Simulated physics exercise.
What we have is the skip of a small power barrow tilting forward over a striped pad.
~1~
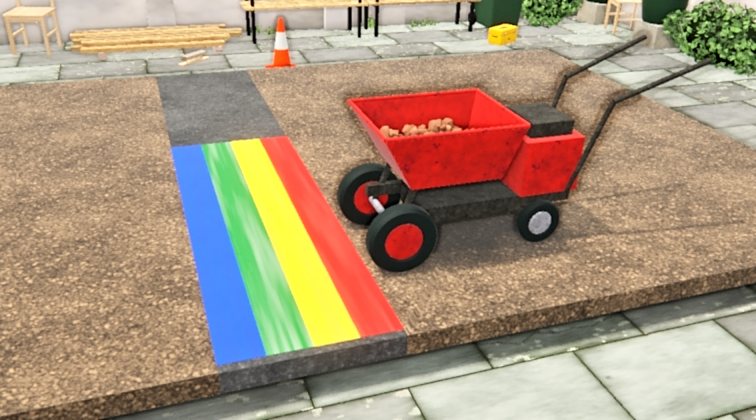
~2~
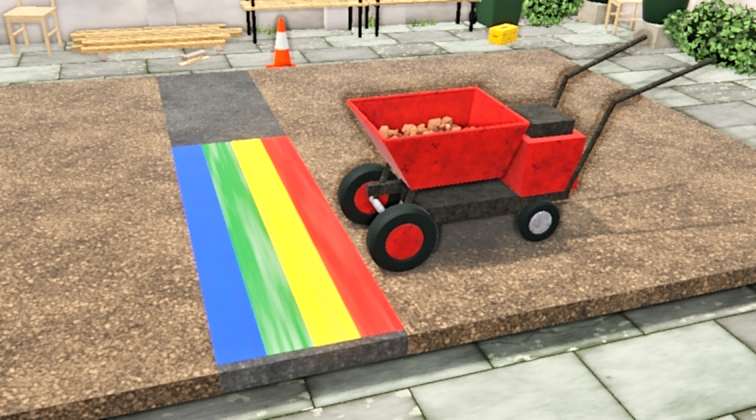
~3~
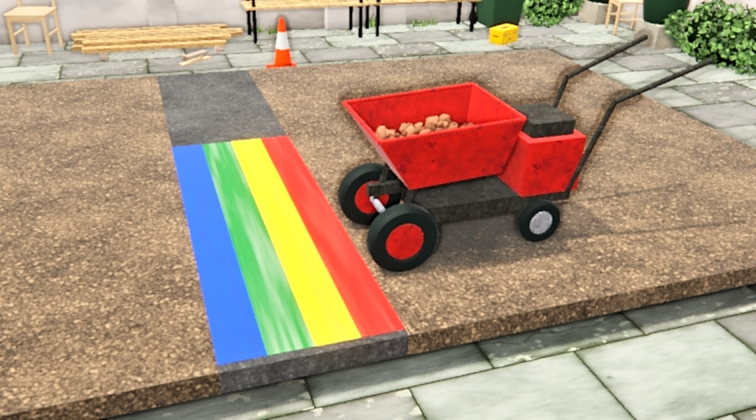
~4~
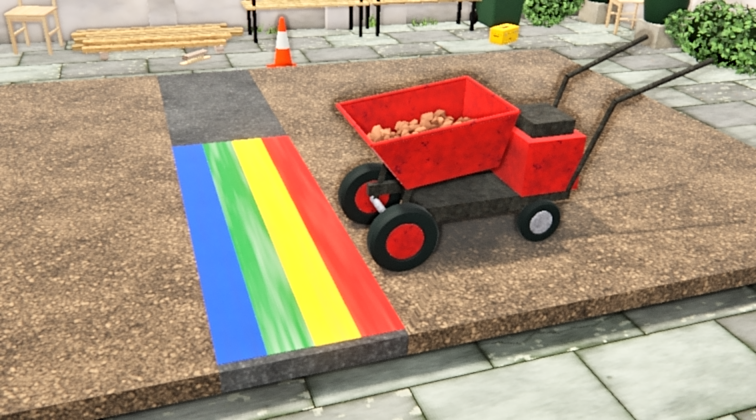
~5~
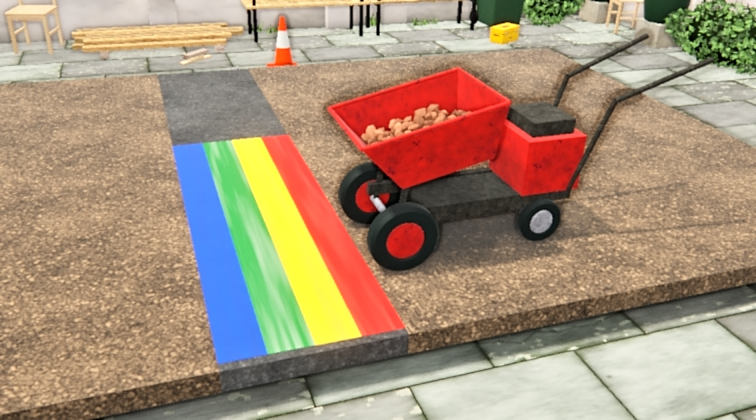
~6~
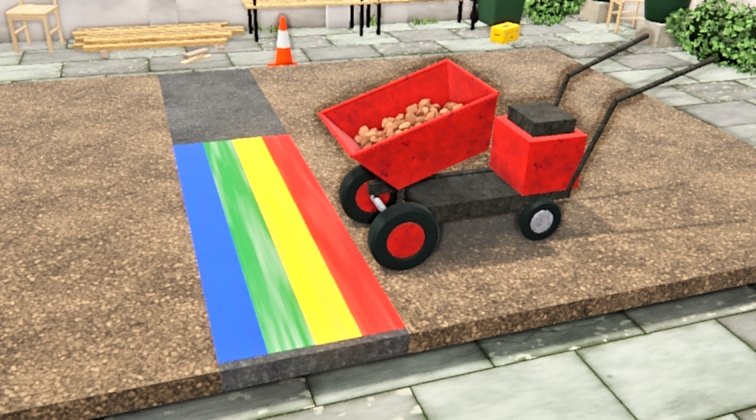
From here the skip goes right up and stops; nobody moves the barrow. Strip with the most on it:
Green strip.
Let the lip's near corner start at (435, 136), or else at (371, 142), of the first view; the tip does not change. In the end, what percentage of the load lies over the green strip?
About 20 per cent, then about 30 per cent.
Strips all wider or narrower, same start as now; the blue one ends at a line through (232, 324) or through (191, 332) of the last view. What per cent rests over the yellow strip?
Shares: 0 %; then 20 %.
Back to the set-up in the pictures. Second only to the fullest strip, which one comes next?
Second: The blue strip.
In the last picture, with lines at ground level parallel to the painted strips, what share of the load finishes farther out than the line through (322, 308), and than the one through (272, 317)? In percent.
Estimate, first then second: 80 %, 40 %.
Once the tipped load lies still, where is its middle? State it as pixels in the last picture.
Roughly at (248, 260), give or take.
Soon after the last picture, skip tipped steeply; all in the skip.
A little later, skip tipped right over; nearly all in the skip; a stray few over the green strip.
Later still, skip tipped right over; about half in the skip; about a third over the green strip; about a quarter over the blue strip; a small part off the paint.
By the end, skip tipped right over; about a quarter in the skip; none over the red strip; a small part over the yellow strip; about a third over the green strip; about a quarter over the blue strip; a small part off the paint.
